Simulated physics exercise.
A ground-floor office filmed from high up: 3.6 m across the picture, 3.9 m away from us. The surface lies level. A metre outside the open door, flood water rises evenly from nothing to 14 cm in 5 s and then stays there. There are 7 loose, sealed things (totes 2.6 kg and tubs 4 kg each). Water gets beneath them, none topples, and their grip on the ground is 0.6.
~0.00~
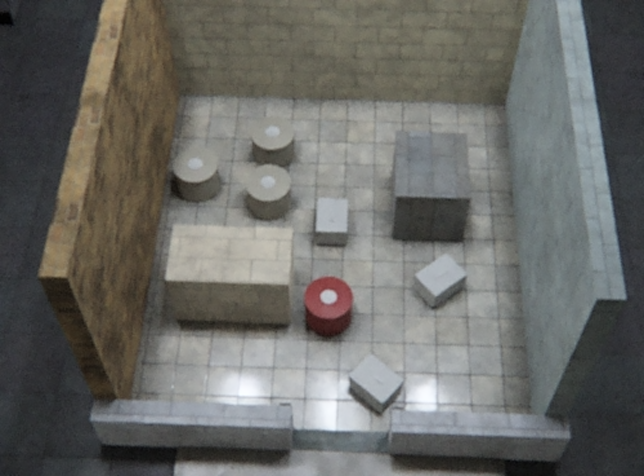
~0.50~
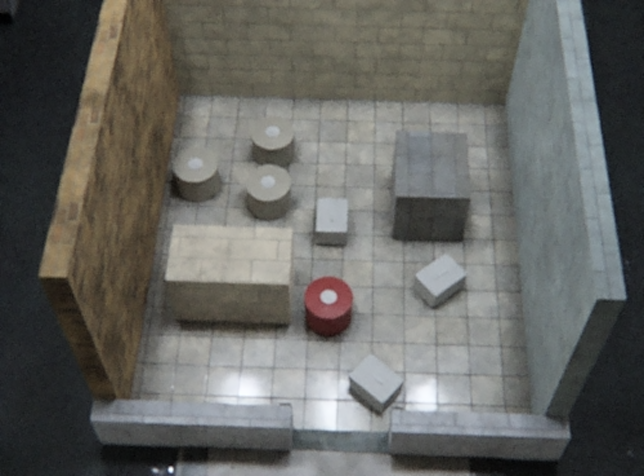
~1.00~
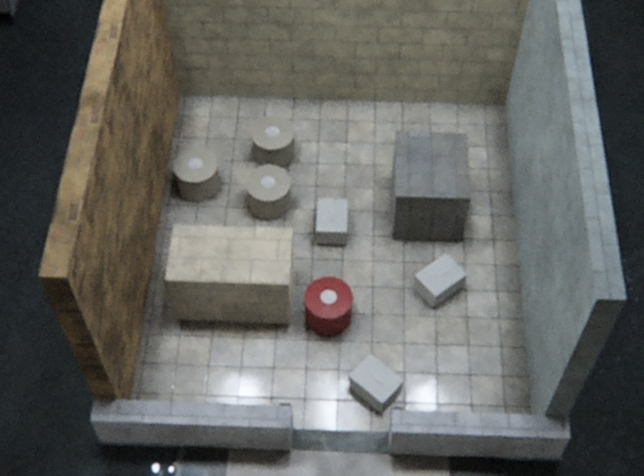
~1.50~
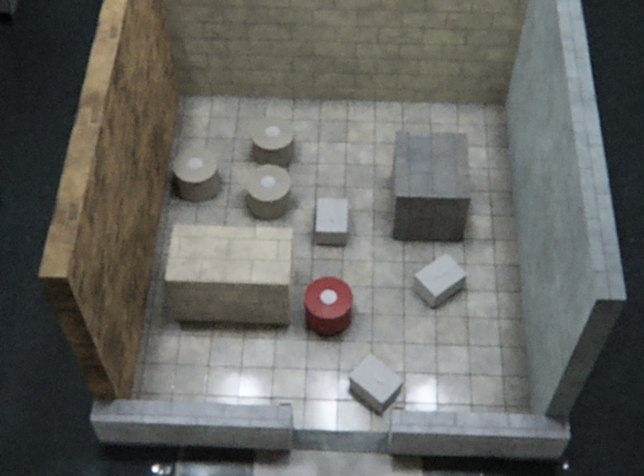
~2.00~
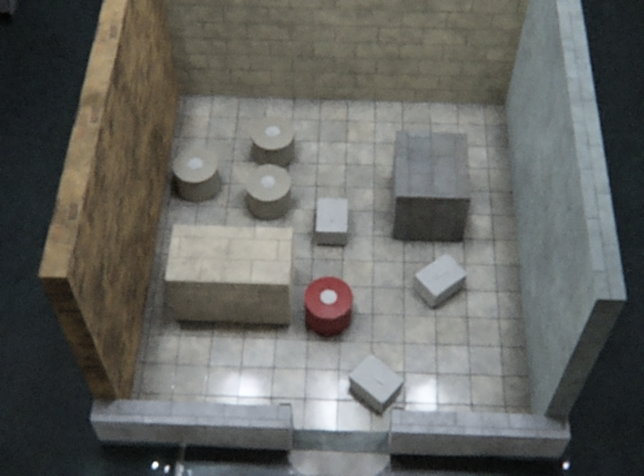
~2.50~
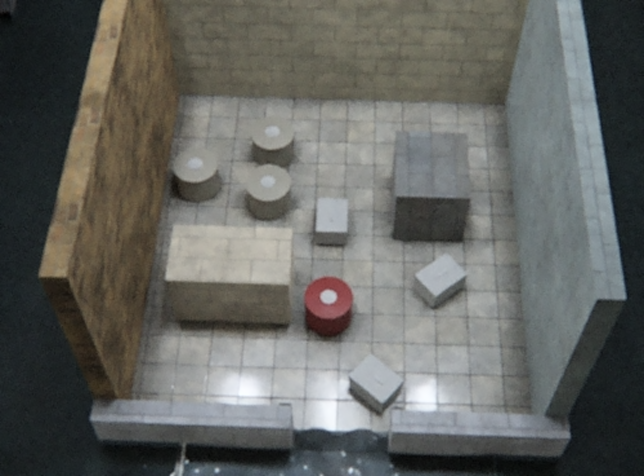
The clip opens on a high view of a walled room with a red tub, three beige tubs, pale boxes and larger blocks on a tiled floor. Outside the front doorway, the pale ground darkens and glints as water spreads across it up to the opening, while everything inside stays still.
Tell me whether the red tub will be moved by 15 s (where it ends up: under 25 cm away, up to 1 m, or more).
The red tub gets carried off.
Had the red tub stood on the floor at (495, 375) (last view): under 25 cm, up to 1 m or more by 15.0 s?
It slides a little.
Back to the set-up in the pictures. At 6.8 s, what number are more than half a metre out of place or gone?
2 of them.
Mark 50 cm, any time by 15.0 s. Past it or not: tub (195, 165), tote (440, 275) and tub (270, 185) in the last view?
In turn: Past it, more, under.
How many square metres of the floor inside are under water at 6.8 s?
Roughly 7.5 m2.
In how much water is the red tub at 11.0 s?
Roughly 5 cm.
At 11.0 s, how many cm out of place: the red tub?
About 250 cm.
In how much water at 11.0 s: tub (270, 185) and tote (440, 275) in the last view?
Roughly 3 and 5 cm.
After 3.5 s the red tub is near (329, 297), 0.0 m from its start, aground; 0 afloat.
After 6.8 s the red tub is near (353, 205), 1.1 m from its start, afloat; 4 afloat.
After 11.0 s the red tub is near (447, 128), 2.4 m from its start, afloat; 6 afloat.
After 15.0 s the red tub is near (366, 118), 2.2 m from its start, afloat; 7 afloat.
